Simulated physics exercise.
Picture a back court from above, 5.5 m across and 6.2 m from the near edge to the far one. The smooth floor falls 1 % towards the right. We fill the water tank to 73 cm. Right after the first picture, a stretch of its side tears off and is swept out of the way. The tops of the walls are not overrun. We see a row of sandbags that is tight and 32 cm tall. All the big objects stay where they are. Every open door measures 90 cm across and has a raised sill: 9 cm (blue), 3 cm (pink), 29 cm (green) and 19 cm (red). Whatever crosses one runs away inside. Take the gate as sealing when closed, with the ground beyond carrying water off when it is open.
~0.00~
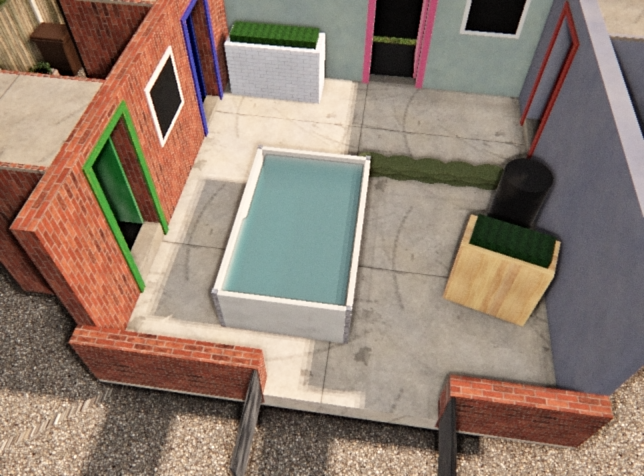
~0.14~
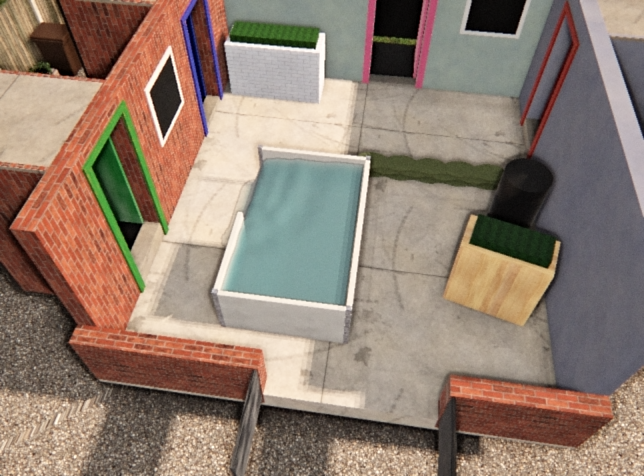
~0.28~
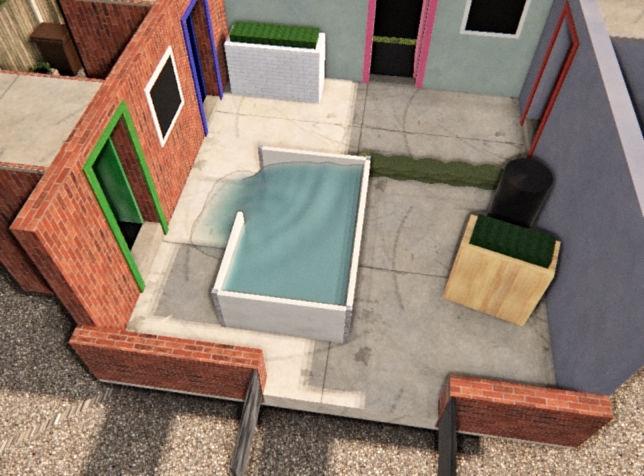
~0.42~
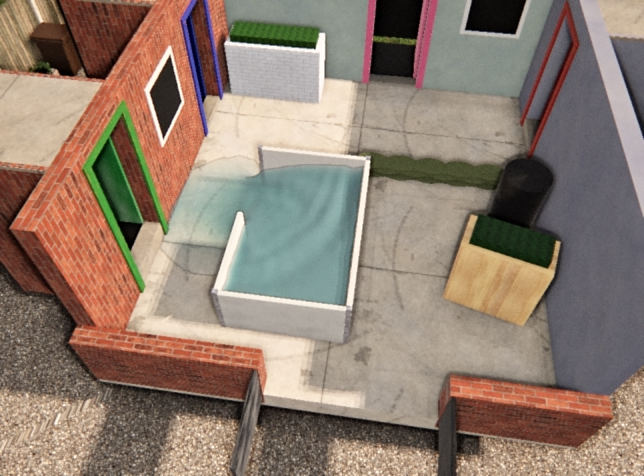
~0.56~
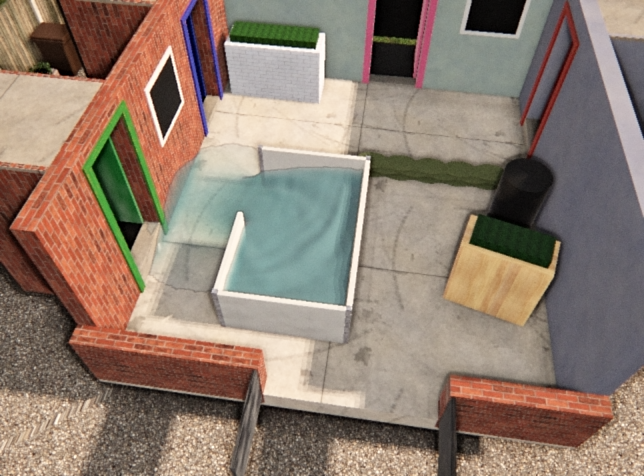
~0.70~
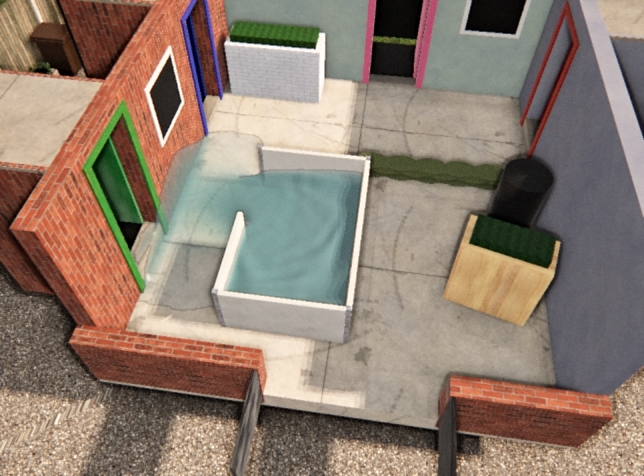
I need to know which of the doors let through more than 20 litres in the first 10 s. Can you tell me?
In the end blue door: Over; pink door: Over; green door: Not over; red door: Not over.
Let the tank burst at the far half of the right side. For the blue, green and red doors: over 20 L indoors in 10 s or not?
So blue stays lower, green stays lower, red stays lower.
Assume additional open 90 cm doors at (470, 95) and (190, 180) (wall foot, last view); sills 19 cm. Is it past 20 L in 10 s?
Well, the first one ends up on the low side, the second one on the high side.
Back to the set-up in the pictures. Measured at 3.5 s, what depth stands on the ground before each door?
In cm: Blue 16, pink 4, green 18, red 6.
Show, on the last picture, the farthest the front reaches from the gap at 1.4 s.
Somewhere near pixel (232, 74).
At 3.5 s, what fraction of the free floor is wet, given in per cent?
Wet share: Near 70 percent.
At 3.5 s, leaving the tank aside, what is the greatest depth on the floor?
Up to some 30 cm.
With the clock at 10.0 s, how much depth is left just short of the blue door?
8.5 cm.
After 1.4 s water covers 20 % of the floor and is deepest (52 cm) near (192, 198); blue door 14 cm at the sill, 0 L in, pink door not reached, green door 26 cm at the sill, 3 L in, red door not reached.
After 2.2 s water covers 35 % of the floor and is deepest (43 cm) near (234, 69); blue door 14 cm at the sill, 8 L in, pink door not reached, green door 21 cm at the sill, 5 L in, red door not reached.
After 3.5 s water covers 70 % of the floor and is deepest (30 cm) near (122, 341); blue door 16 cm at the sill, 36 L in, pink door 4 cm at the sill, 0 L in, green door 18 cm at the sill, 5 L in, red door 6 cm at the sill, 0 L in.
After 6.0 s water covers 80 % of the floor and is deepest (22 cm) near (458, 164); blue door 13 cm at the sill, 75 L in, pink door 2 cm at the sill, 1 L in, green door 12 cm at the sill, 6 L in, red door 19 cm at the sill, 2 L in.
After 10.0 s water covers 95 % of the floor and is deepest (14 cm) near (518, 129); blue door 8 cm at the sill, 89 L in, pink door 12 cm at the sill, 82 L in, green door 6 cm at the sill, 6 L in, red door 13 cm at the sill, 3 L in.
